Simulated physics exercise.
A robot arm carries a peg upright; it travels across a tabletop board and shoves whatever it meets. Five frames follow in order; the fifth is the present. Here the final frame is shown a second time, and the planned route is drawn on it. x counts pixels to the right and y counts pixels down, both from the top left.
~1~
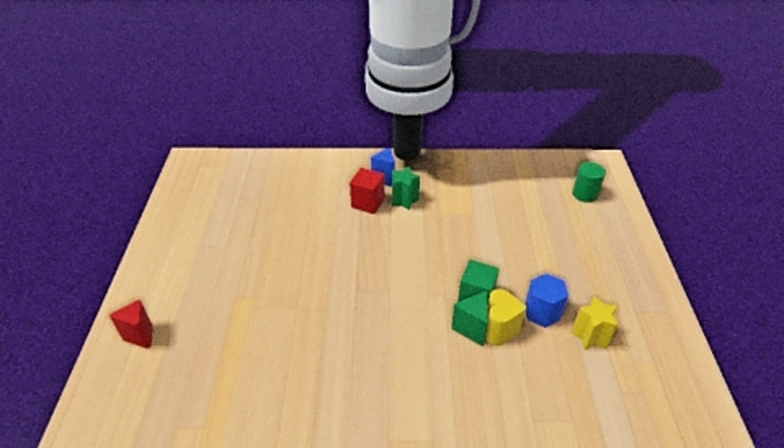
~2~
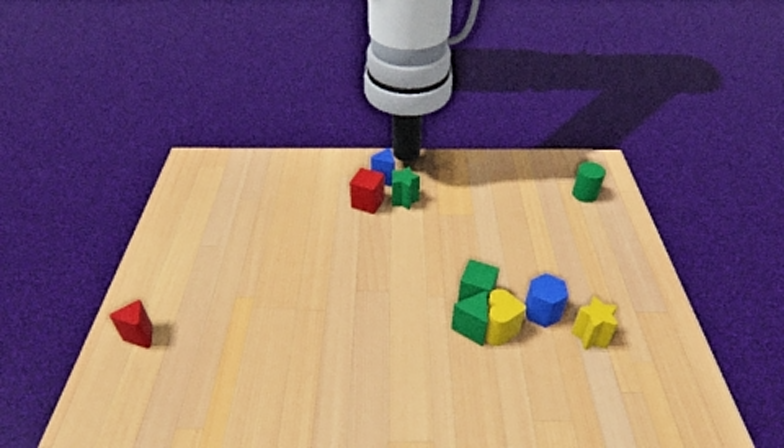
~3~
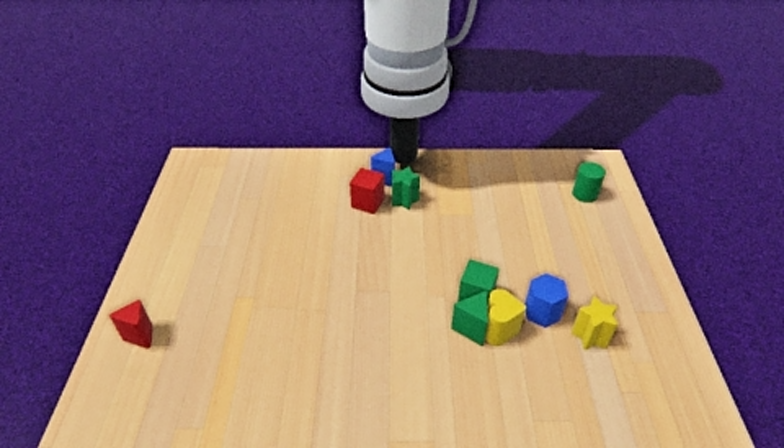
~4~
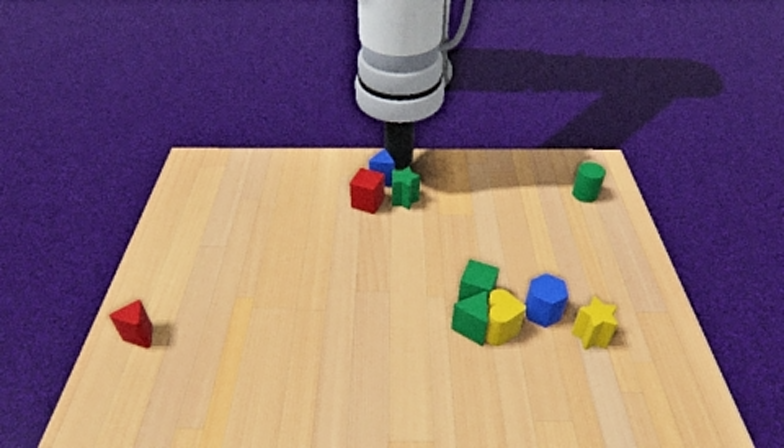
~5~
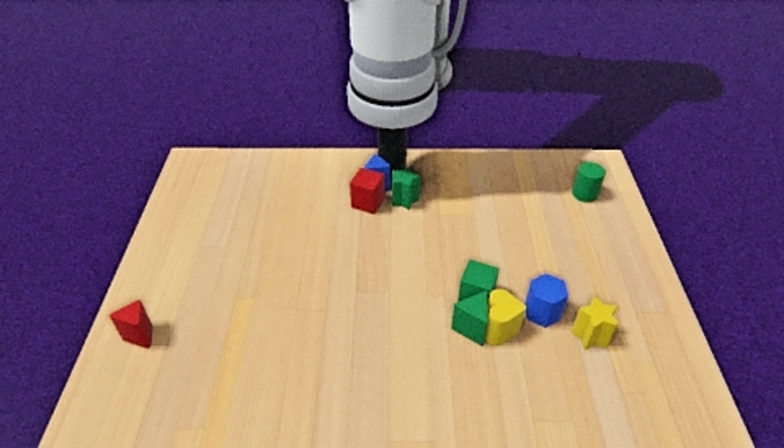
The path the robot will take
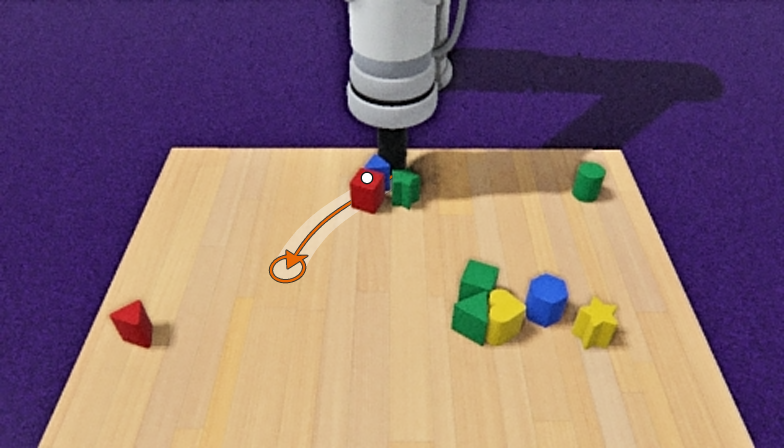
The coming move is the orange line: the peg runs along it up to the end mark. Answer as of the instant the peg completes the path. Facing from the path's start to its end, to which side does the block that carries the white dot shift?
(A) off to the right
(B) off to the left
B (off to the left)
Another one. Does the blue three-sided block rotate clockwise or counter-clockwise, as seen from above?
Clockwise, from overhead.
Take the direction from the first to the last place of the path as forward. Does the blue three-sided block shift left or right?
It gets pushed right.
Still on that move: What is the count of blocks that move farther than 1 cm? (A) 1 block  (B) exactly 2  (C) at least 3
I choose B.
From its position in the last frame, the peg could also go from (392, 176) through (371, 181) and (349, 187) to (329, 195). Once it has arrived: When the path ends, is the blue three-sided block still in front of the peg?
Yes, that is how it ends up.
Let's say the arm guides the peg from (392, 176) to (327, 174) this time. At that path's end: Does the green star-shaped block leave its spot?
No, that is not what happens.
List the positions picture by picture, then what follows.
The first frame shows lower end of the peg (407, 153), tops of blocks, red square (367, 178), blue three-sided block (385, 155), green star-shaped block (405, 176).
The second frame shows peg (406, 154), blocks as before.
The third frame shows peg (404, 157), blocks as before.
The fourth frame shows peg (399, 160), blue three-sided block (382, 157).
The fifth frame shows peg (392, 166), red square (367, 178), blue three-sided block (376, 162), green star-shaped block (405, 176).
The drawn path runs from (392, 176) over (334, 214) to (288, 269); the dot is on the red square.
On the path given first. One third of the way, peg (352, 191); red square (354, 198), turned 60° anticlockwise; blue three-sided block (334, 188), turned 25° anticlockwise.
Two thirds of the way, peg (314, 220); red square (353, 203), turned 70° anticlockwise; blue three-sided block (289, 215), turned 15° clockwise.
At the end, peg (286, 258); red square (353, 203), turned 70° anticlockwise; blue three-sided block (260, 235), turned 60° clockwise; green star-shaped block not moved.
